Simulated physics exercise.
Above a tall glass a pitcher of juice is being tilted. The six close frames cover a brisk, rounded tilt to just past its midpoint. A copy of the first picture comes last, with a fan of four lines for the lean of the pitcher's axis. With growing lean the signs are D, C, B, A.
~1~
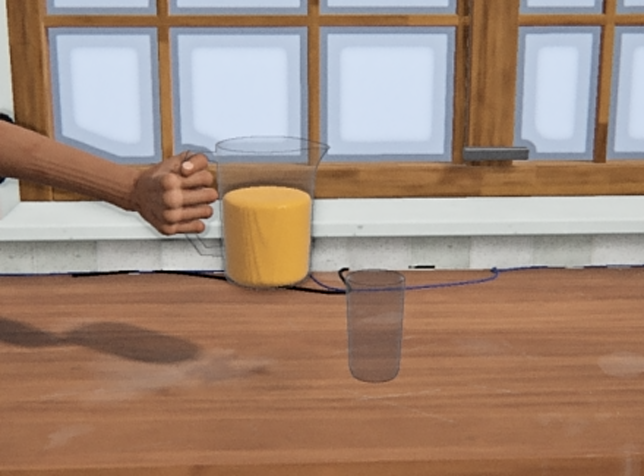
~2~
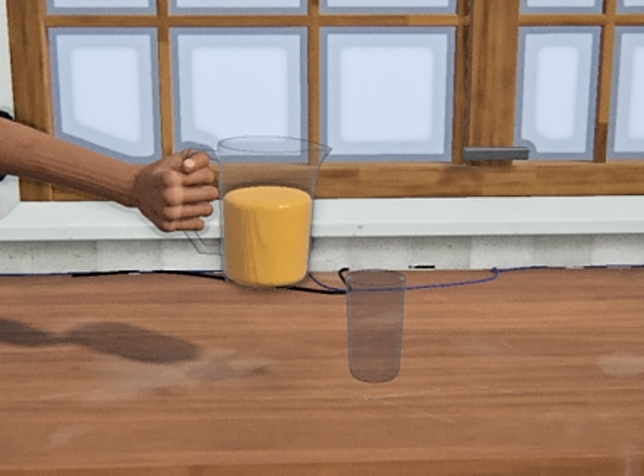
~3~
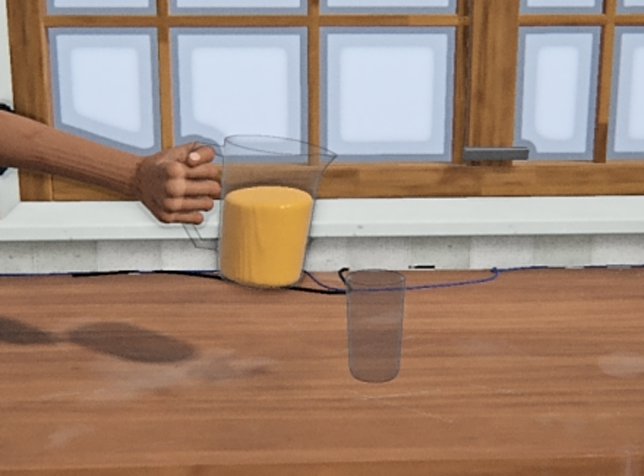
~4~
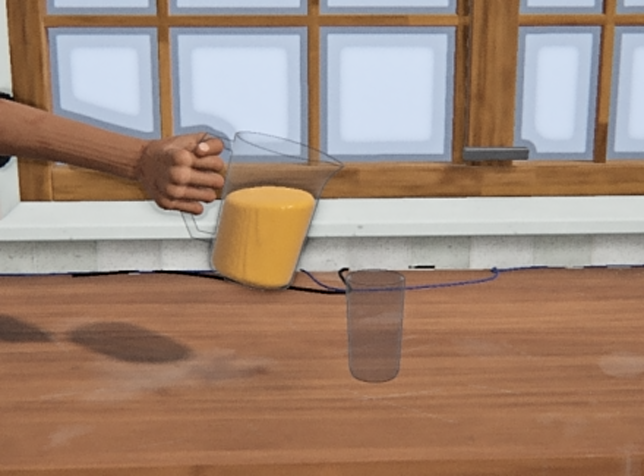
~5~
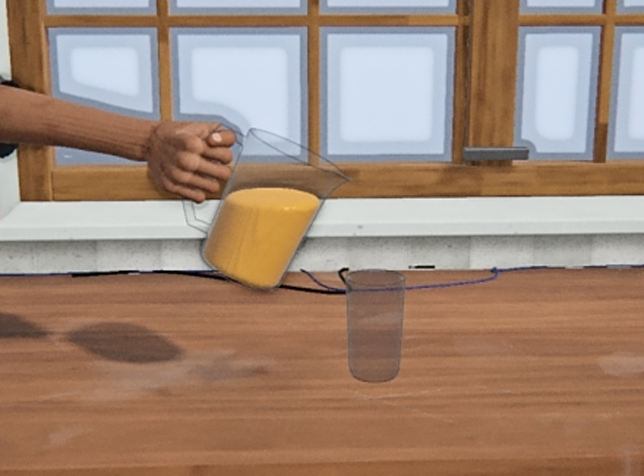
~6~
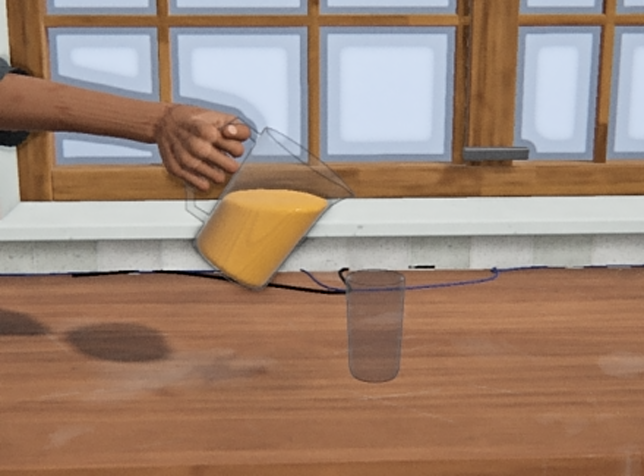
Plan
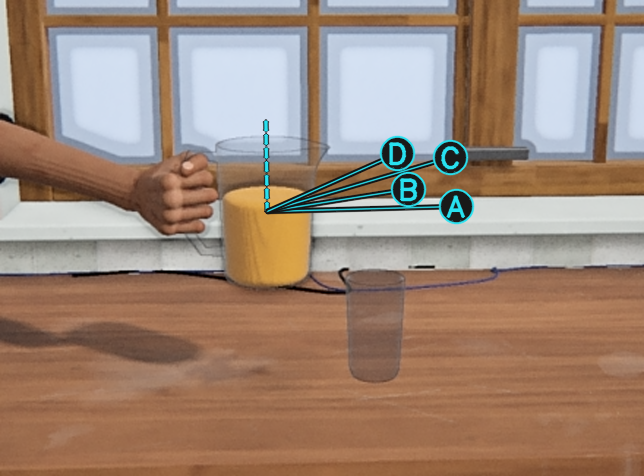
A clear pitcher of orange juice, gripped by a hand reaching in from the left, starts upright above a wooden surface near an empty tall glass. The hand gradually tilts it rightward, lowering its lip toward the glass, while the juice stays inside and the glass remains still.
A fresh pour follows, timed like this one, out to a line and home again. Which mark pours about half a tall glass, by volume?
It is D.
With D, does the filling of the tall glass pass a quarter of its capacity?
Yes, it does.
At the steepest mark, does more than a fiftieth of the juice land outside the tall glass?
Yes.
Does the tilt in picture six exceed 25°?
Yes, it does.
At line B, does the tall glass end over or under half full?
Over half.
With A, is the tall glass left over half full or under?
Over half.
On the marked copy, A at (439, 206); B at (391, 191); C at (433, 162); D at (382, 160).
With A, the tall glass ends with about 97 % of what it can hold; 30 % of the juice is spilt.
With B, the tall glass ends with about 90 % of what it can hold; 18 % of the juice is spilt.
With C, the tall glass ends with about 74 % of what it can hold; 9 % of the juice is spilt.
With D, the tall glass ends with about 49 % of what it can hold; 4 % of the juice is spilt.
